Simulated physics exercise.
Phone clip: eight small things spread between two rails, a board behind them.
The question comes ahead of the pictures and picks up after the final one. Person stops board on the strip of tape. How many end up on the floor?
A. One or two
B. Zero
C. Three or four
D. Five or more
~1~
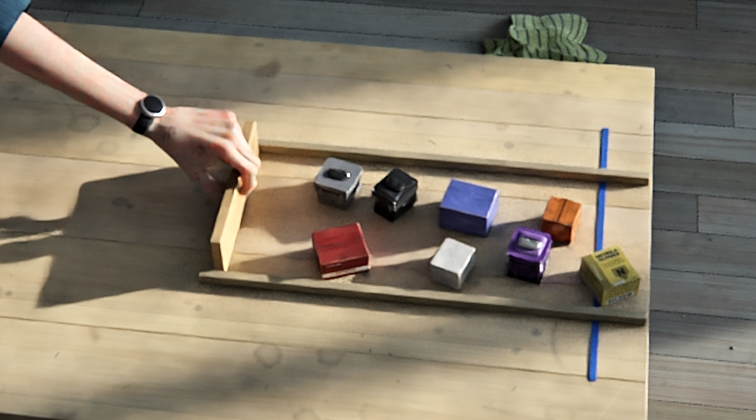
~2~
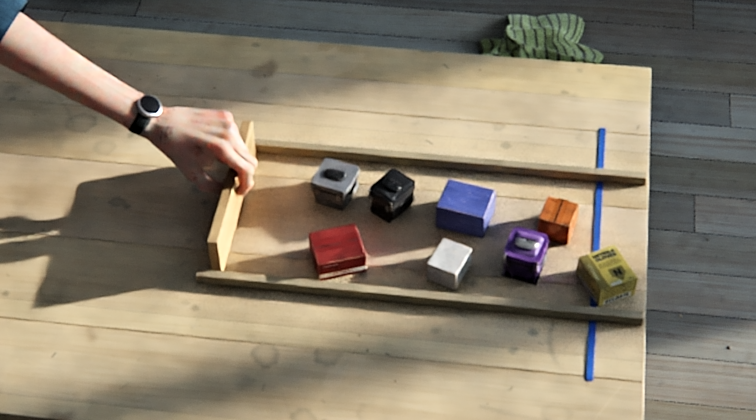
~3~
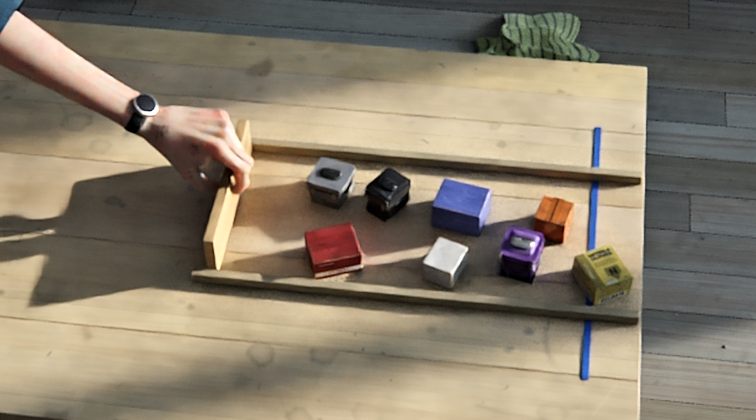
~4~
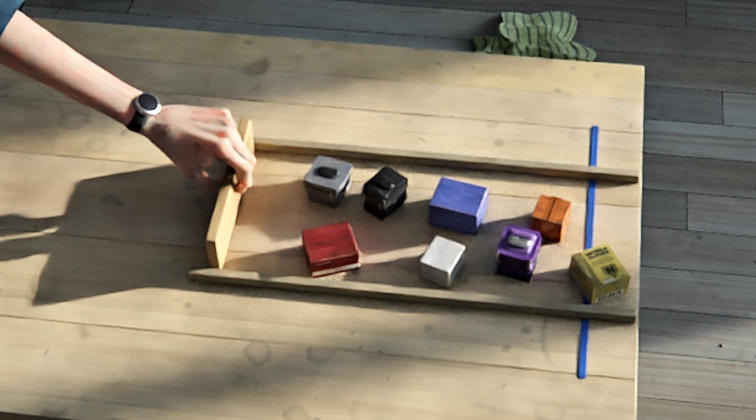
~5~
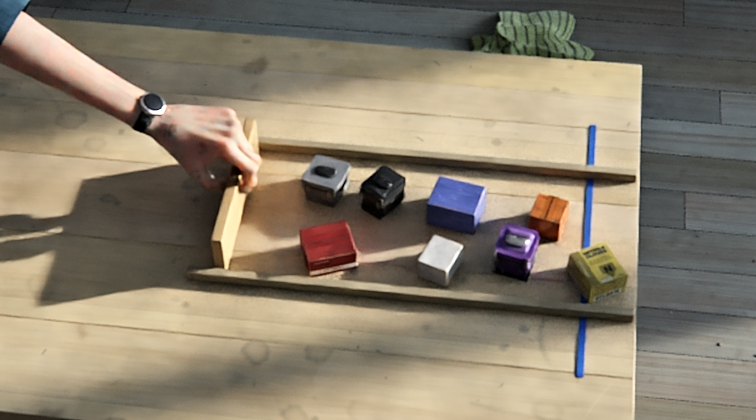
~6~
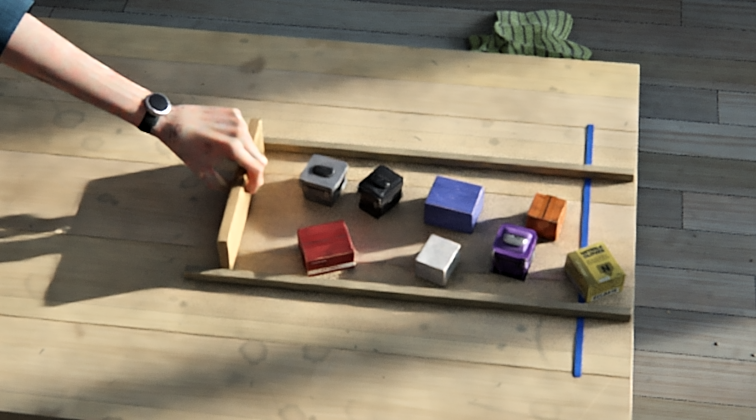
The answer is D.
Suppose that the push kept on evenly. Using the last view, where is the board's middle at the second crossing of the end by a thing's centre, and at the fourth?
About (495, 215), then about (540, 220).
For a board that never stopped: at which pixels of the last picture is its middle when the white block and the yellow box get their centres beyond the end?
White block over the end: About (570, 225). Yellow box over the end: About (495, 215).
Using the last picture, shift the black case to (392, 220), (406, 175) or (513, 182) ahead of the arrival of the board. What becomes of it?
Safe; Gone; Gone.
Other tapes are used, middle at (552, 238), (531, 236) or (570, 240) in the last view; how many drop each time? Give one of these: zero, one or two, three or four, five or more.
Three to four; 1 or 2; 3 or 4.
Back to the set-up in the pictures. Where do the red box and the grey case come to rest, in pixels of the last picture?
In the last picture they sit at about (608, 282) and about (606, 202).
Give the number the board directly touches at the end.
Well, it touches 2.
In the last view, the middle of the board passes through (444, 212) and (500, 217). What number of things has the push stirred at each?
Respectively 7 and 8.
Early on, none off yet; yellow box at rest near (595, 272); orange box at rest near (546, 217); purple case at rest near (514, 251).
A while later, none off yet; yellow box travelled a little near (614, 277); orange box travelled well along near (609, 229); purple case travelled about its own width near (569, 255).
Finally, the number that fall off is five or more; lost, black case, white block, blue block, purple case, orange box and yellow box.
